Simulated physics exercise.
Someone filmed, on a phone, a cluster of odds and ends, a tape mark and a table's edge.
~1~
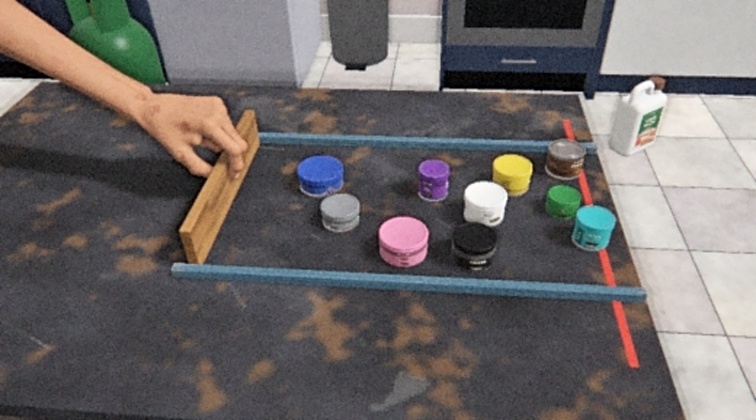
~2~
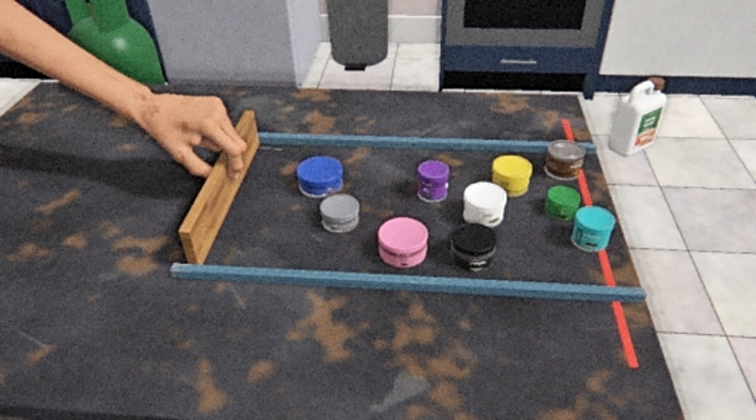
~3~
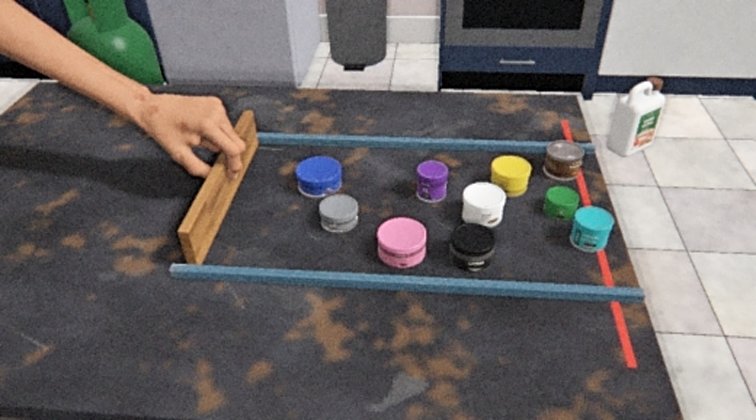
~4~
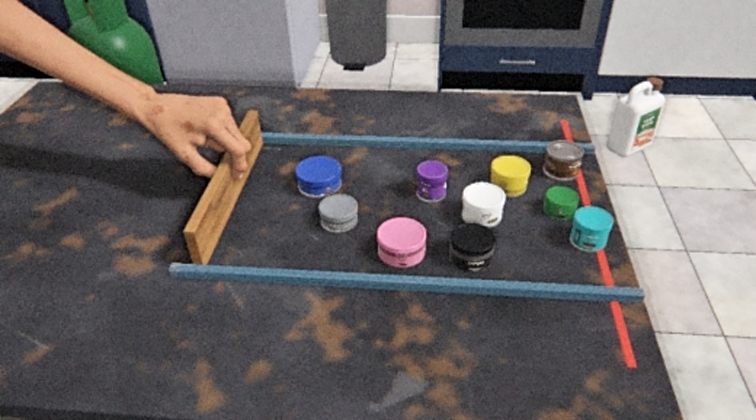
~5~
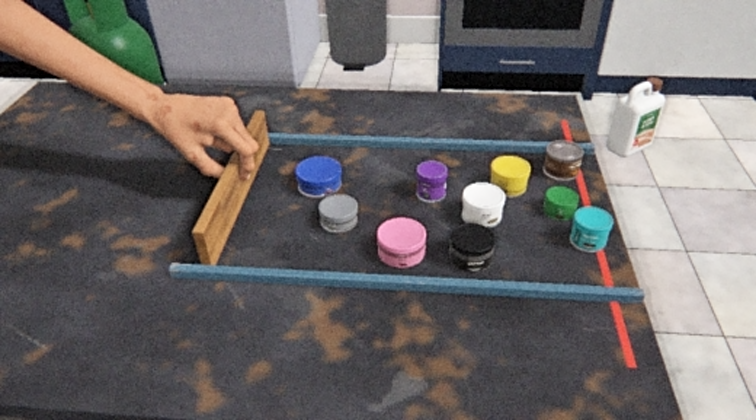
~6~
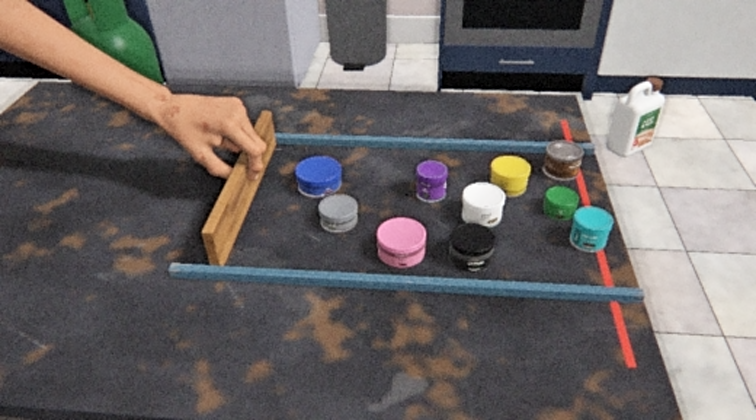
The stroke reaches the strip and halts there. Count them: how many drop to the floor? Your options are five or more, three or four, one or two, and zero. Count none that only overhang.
My pick is five or more.
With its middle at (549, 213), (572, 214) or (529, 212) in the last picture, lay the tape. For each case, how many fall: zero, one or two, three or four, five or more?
Either one or two; 5 or more; zero.
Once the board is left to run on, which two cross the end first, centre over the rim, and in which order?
Those two would be the green tub followed by the turquoise tin.
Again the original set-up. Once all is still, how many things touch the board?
It's 3.
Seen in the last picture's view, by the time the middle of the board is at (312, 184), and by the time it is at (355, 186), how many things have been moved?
So far 1, and 2 at the second.
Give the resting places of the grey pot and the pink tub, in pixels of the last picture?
You'll see the grey pot at (616, 226), with the pink tub at (632, 259).
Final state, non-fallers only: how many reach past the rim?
The count is 3.
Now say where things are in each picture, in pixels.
In the first frame, turquoise tin (593, 229); brown tin (565, 160); green tub (563, 203); board (226, 181); tape (592, 214).
In the second frame, brown tin (565, 160); black tub (473, 247).
In the third frame, green tub (561, 203); grey pot (339, 214).
In the fourth frame, turquoise tin (591, 230); board (229, 181).
In the fifth frame, brown tin (563, 161); purple pot (432, 182).
In the sixth frame, turquoise tin (590, 230); brown tin (563, 161); green tub (561, 203); board (244, 182); tape (590, 214).
Early on, none off yet; turquoise tin at rest near (590, 230); brown tin at rest near (563, 161); green tub at rest near (561, 203).
A while later, none off yet; turquoise tin at rest near (590, 230); brown tin moving near (565, 159); green tub moving near (570, 205).
Finally, the number that fall off is five or more; lost, purple pot, black tub, white tin, yellow tin, green tub, brown tin and turquoise tin.
